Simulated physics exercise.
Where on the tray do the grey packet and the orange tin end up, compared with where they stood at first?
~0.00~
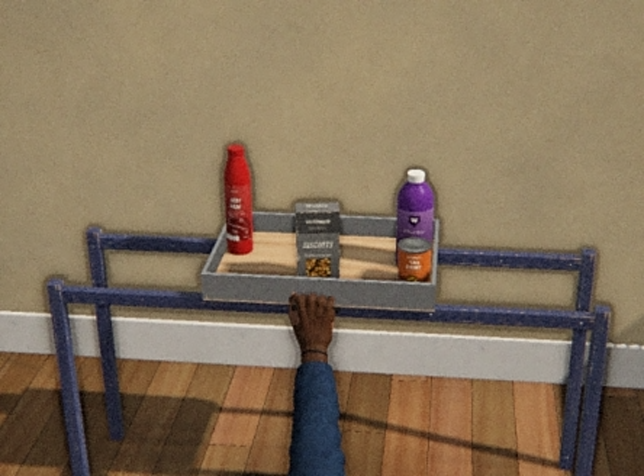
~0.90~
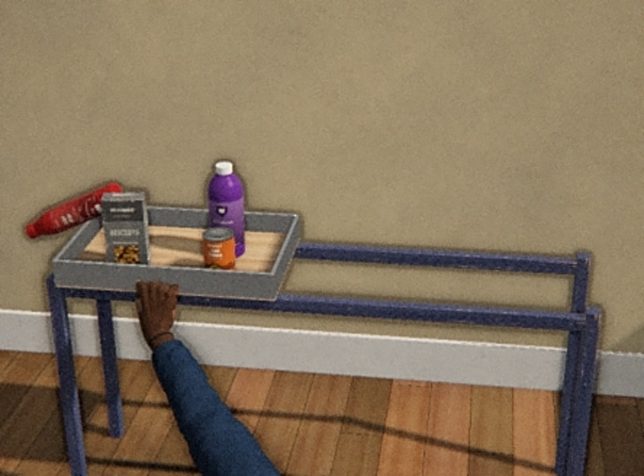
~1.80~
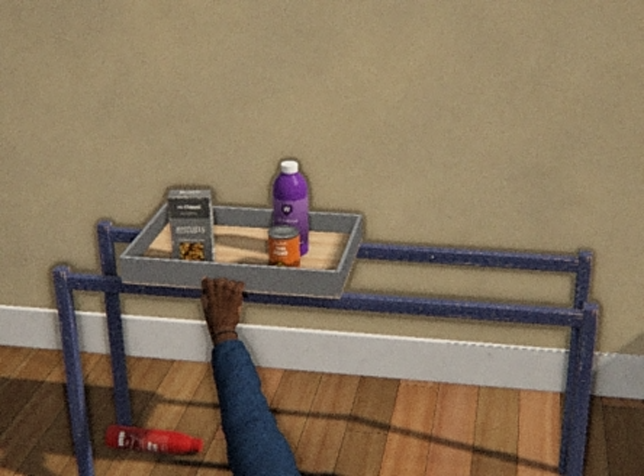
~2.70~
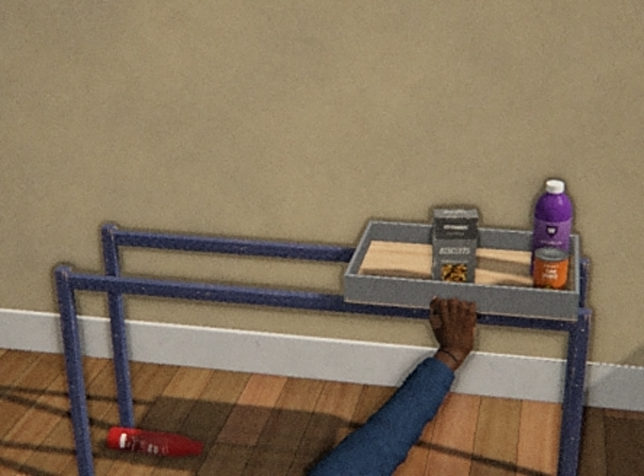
Both end up in about the same spots on the tray as at the start, with the grey packet near the middle and the orange tin toward the right side.
A shallow grey tray sits on blue rails before a tan wall, seen from the front and slightly above, with a dark-sleeved arm reaching to its front edge. It holds a red bottle at left, a grey packet in the middle, and a purple bottle behind an orange tin at right. The hand goes with the tray to the left end, where the red bottle topples over the side and the others shift left. The bottle lands on the wooden floor as the tray heads back right. Finally the tray rests at the right end, its three remaining items upright.
